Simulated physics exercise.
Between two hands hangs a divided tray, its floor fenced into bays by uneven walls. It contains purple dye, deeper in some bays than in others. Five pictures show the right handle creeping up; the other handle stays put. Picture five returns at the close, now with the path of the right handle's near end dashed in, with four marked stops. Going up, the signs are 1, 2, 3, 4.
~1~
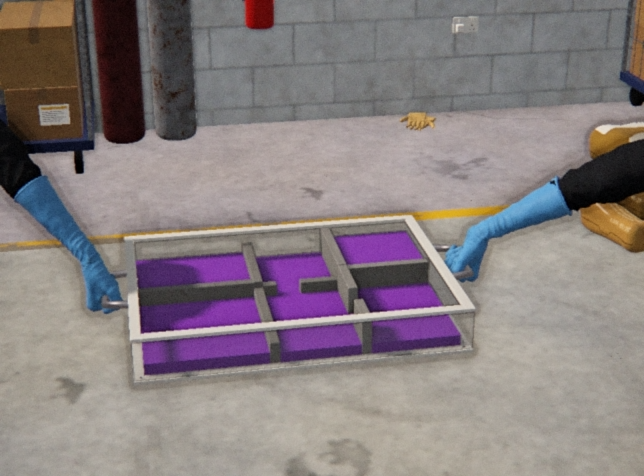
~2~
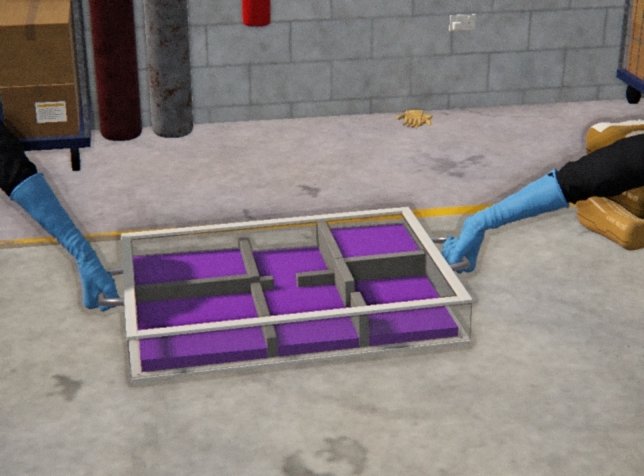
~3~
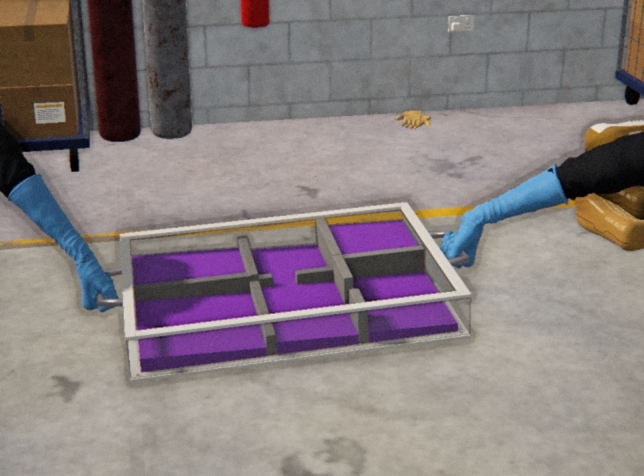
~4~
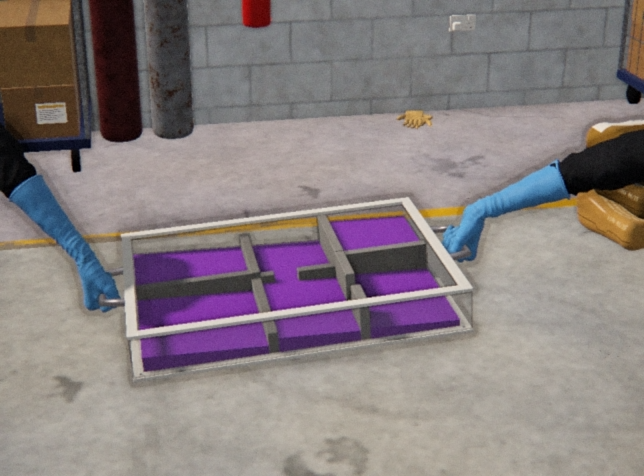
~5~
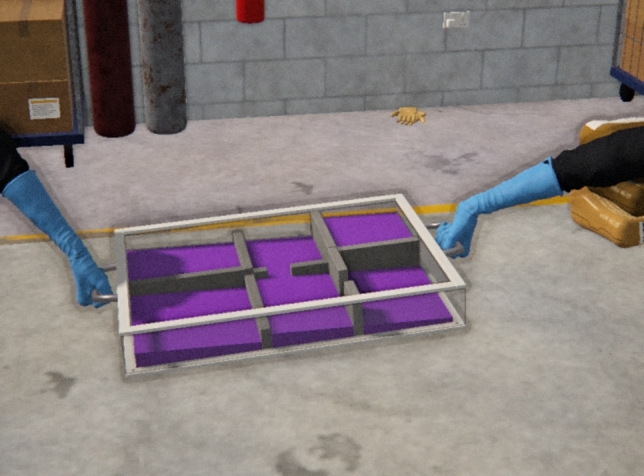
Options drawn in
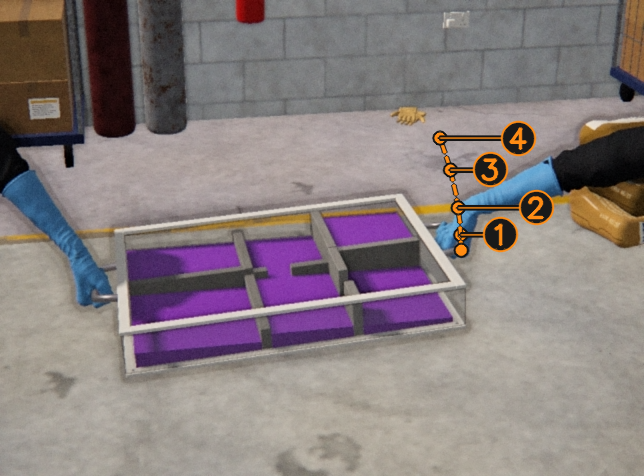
A shallow, clear-sided tray with a pale rim and grey dividing walls, holding purple dye, hangs between two blue-gloved hands in dark sleeves. Seen from slightly above, the grey concrete floor has a yellow line, with cardboard boxes, dark red and grey cylinders and a block wall behind, and tan bundles at right. The right hand rises slightly, tilting the tray gently down to the left, while the view shifts very slightly.
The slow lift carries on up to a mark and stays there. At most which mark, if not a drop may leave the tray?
3 is the one.
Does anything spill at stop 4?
Yes, that goes wrong.
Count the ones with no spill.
Three of them.
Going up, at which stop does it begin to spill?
Stop 4.
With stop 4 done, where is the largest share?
That is the front left bay.
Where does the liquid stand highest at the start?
The back right bay.
In orange, 1 at (460, 234); 2 at (458, 207); 3 at (450, 169); 4 at (440, 138).
With 1, nothing spills; the back right bay holds the most.
With 2, nothing spills; the front left bay holds the most.
With 3, nothing spills; the front left bay holds the most.
With 4, about 14 % goes over the rim.
